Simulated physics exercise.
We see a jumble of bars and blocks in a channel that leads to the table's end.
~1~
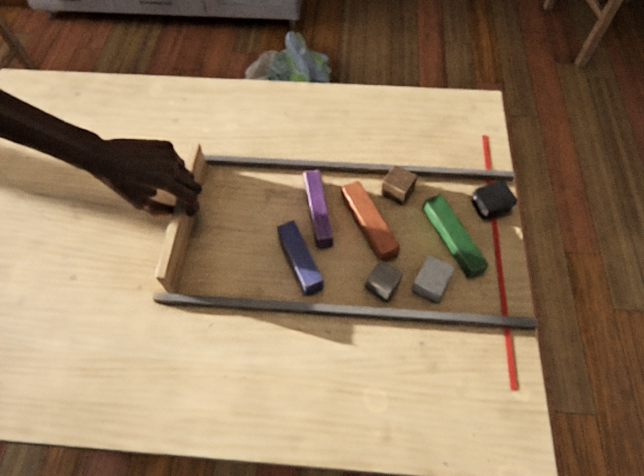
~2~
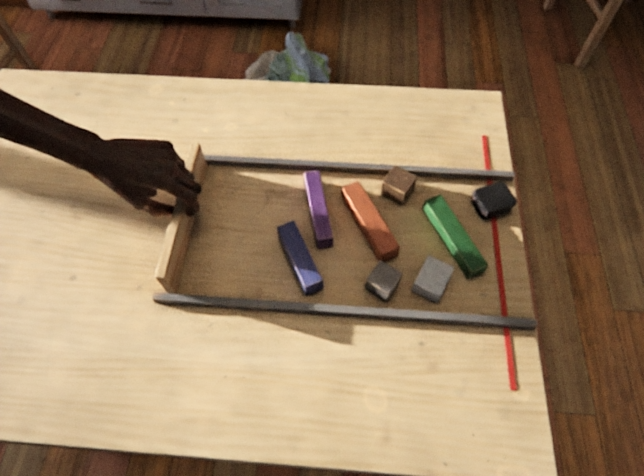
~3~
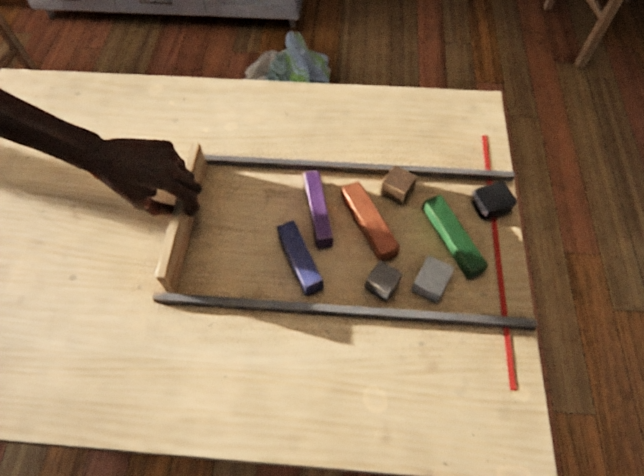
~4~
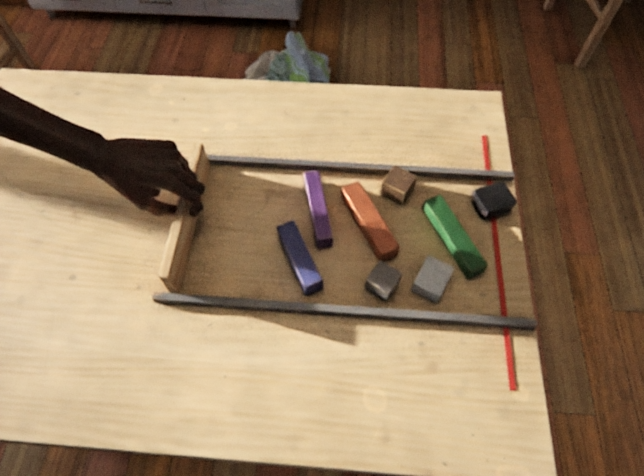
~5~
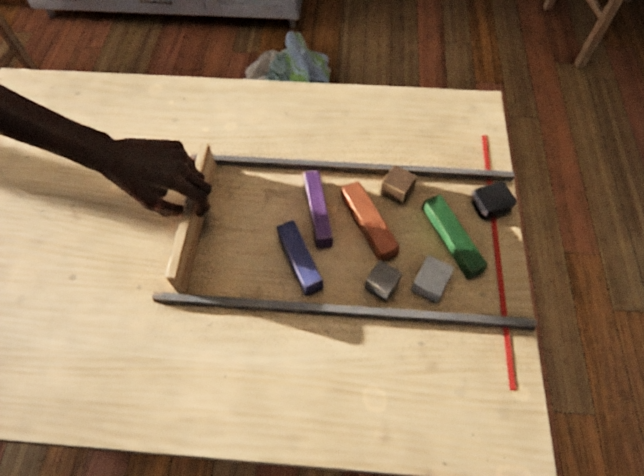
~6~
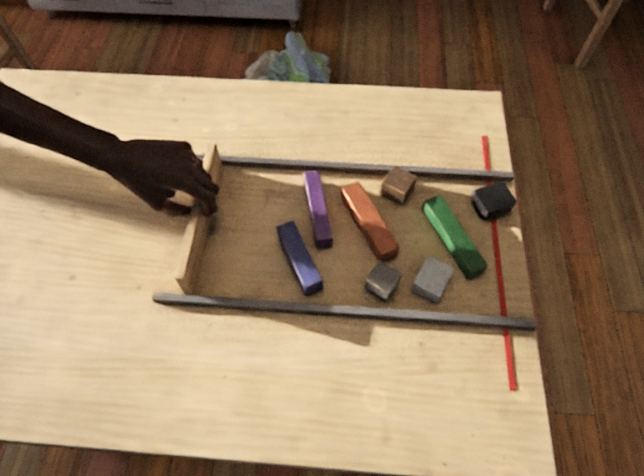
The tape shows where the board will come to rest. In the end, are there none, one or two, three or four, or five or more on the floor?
There are five or more on the floor.
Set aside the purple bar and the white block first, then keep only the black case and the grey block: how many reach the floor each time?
4, then 4.
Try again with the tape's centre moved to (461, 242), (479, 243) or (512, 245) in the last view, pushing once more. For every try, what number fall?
2, 4, 7.
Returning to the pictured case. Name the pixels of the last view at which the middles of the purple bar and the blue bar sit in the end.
(517, 219) and (513, 275), roughly.
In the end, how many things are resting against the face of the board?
That number would be 2.
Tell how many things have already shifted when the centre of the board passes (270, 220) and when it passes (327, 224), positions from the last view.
So far 0, and 3 at the second.
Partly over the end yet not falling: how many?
The figure is 1.
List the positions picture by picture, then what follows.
In the first picture, black case (494, 201); green bar (454, 235); white block (433, 279); board (184, 215); tape (497, 244).
In the second picture, green bar (454, 235); board (184, 215).
In the third picture, white block (433, 279); brown block (399, 185).
In the fourth picture, black case (493, 202); orange bar (369, 220).
In the fifth picture, green bar (454, 235); purple bar (318, 208).
In the sixth picture, black case (493, 202); green bar (453, 235); white block (432, 279); board (201, 216); tape (496, 244).
Soon after, none off yet; black case at rest near (493, 202); green bar at rest near (453, 235); white block at rest near (432, 279).
Then, none off yet; black case at rest near (493, 202); green bar moved a little near (473, 234); white block moved about its own width near (466, 281).
At rest, the number that fall off is five or more; fallen, orange bar, grey block, brown block, white block, green bar and black case.
